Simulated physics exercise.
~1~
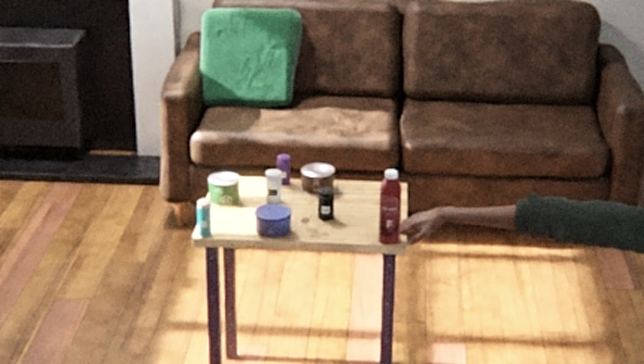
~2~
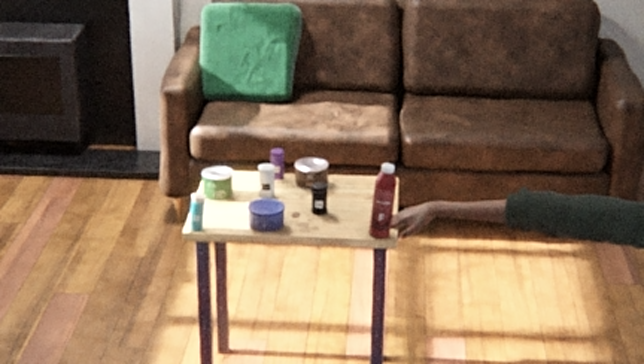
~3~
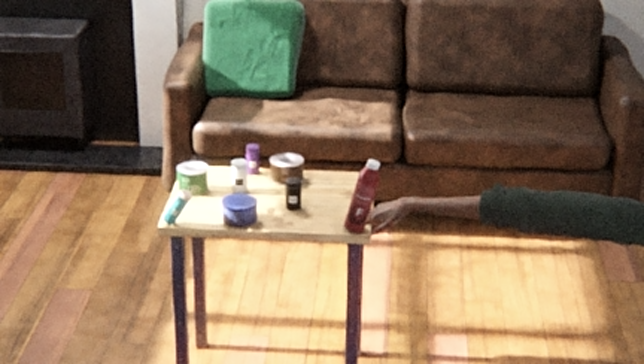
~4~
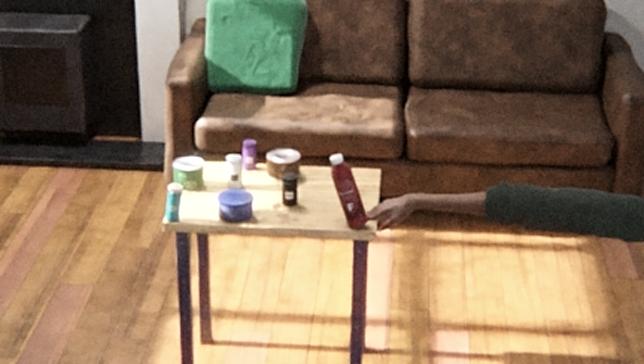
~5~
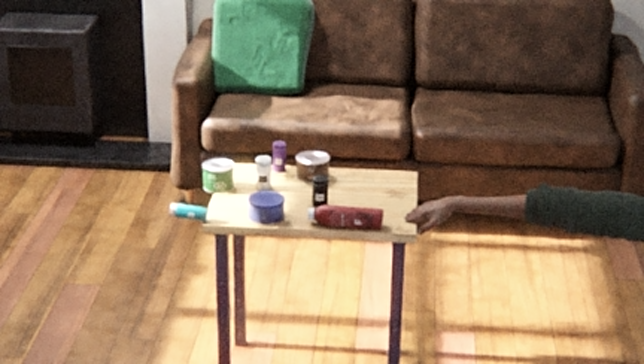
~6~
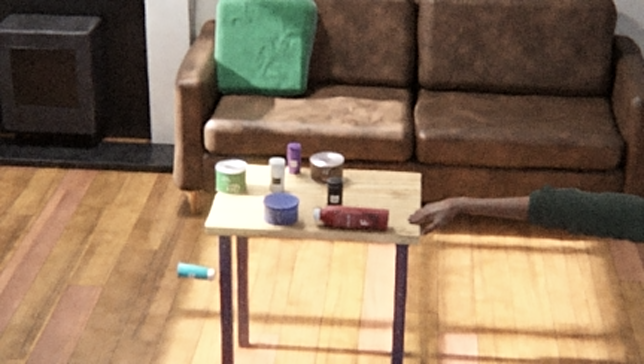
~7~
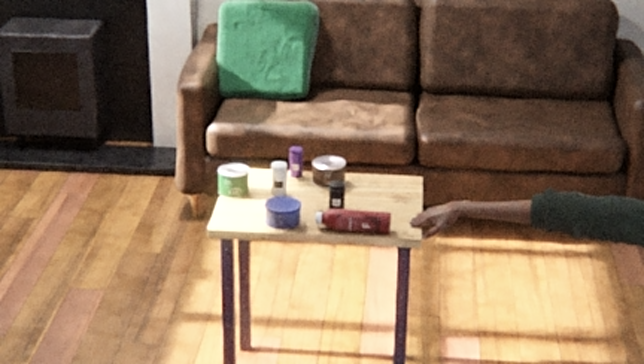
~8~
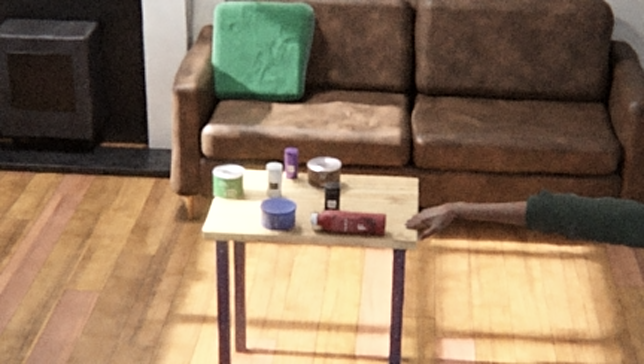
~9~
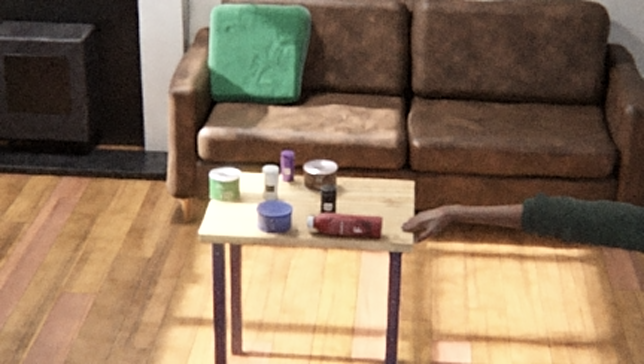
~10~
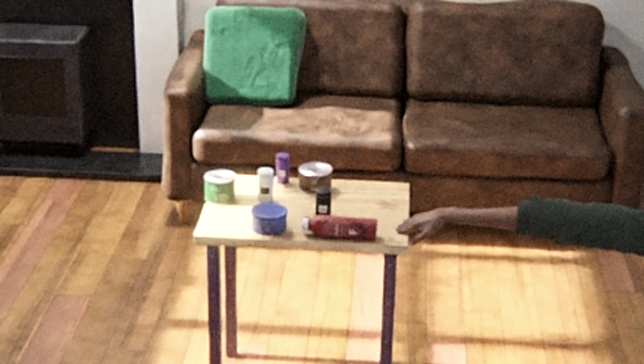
A hand jerks a small table left and back, toppling a red bottle as a turquoise shaker falls off.
